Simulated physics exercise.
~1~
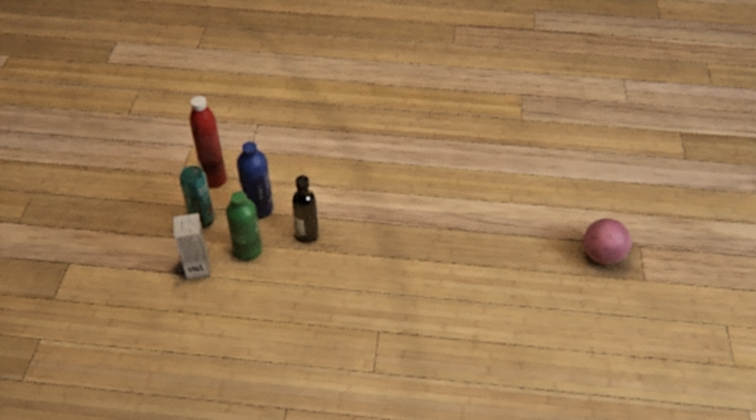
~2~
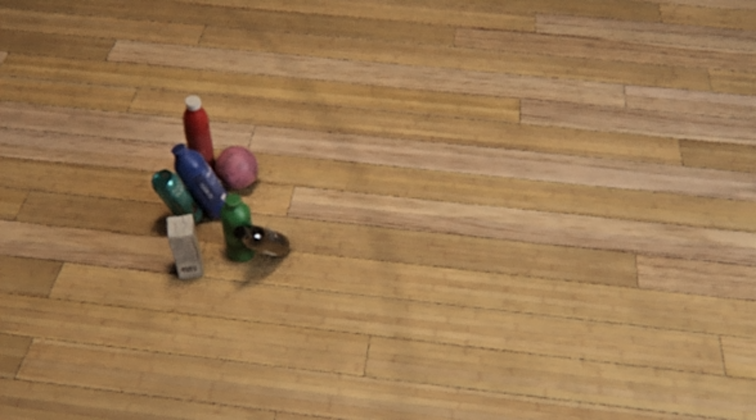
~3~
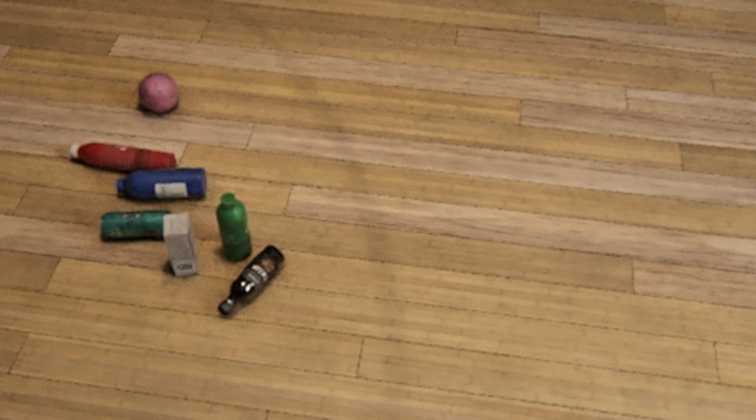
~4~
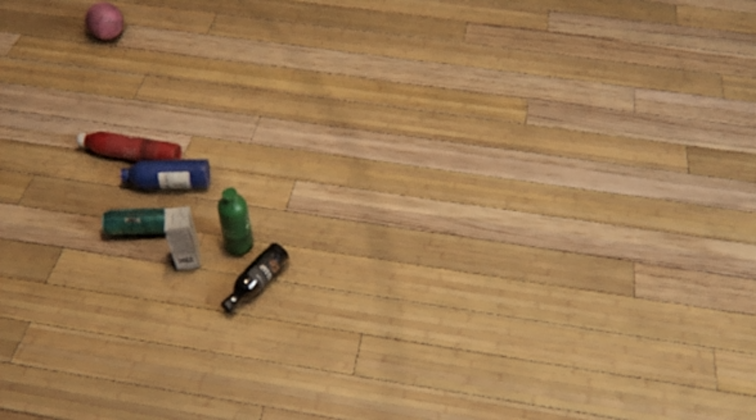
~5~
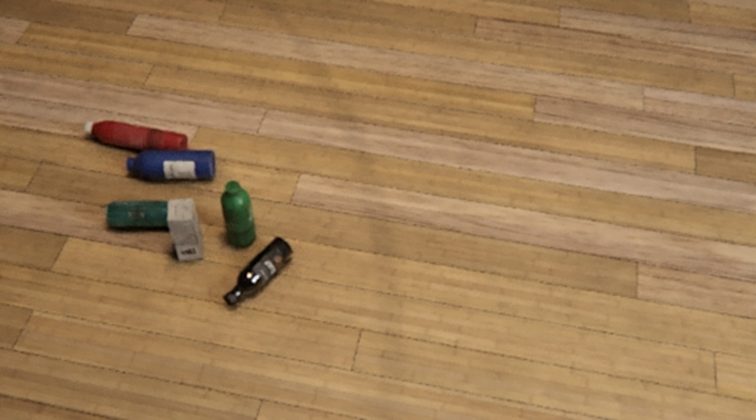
Pink ball rolling left across a wooden floor into grouped bottles, toppling four containers and leaving view as two stay standing.
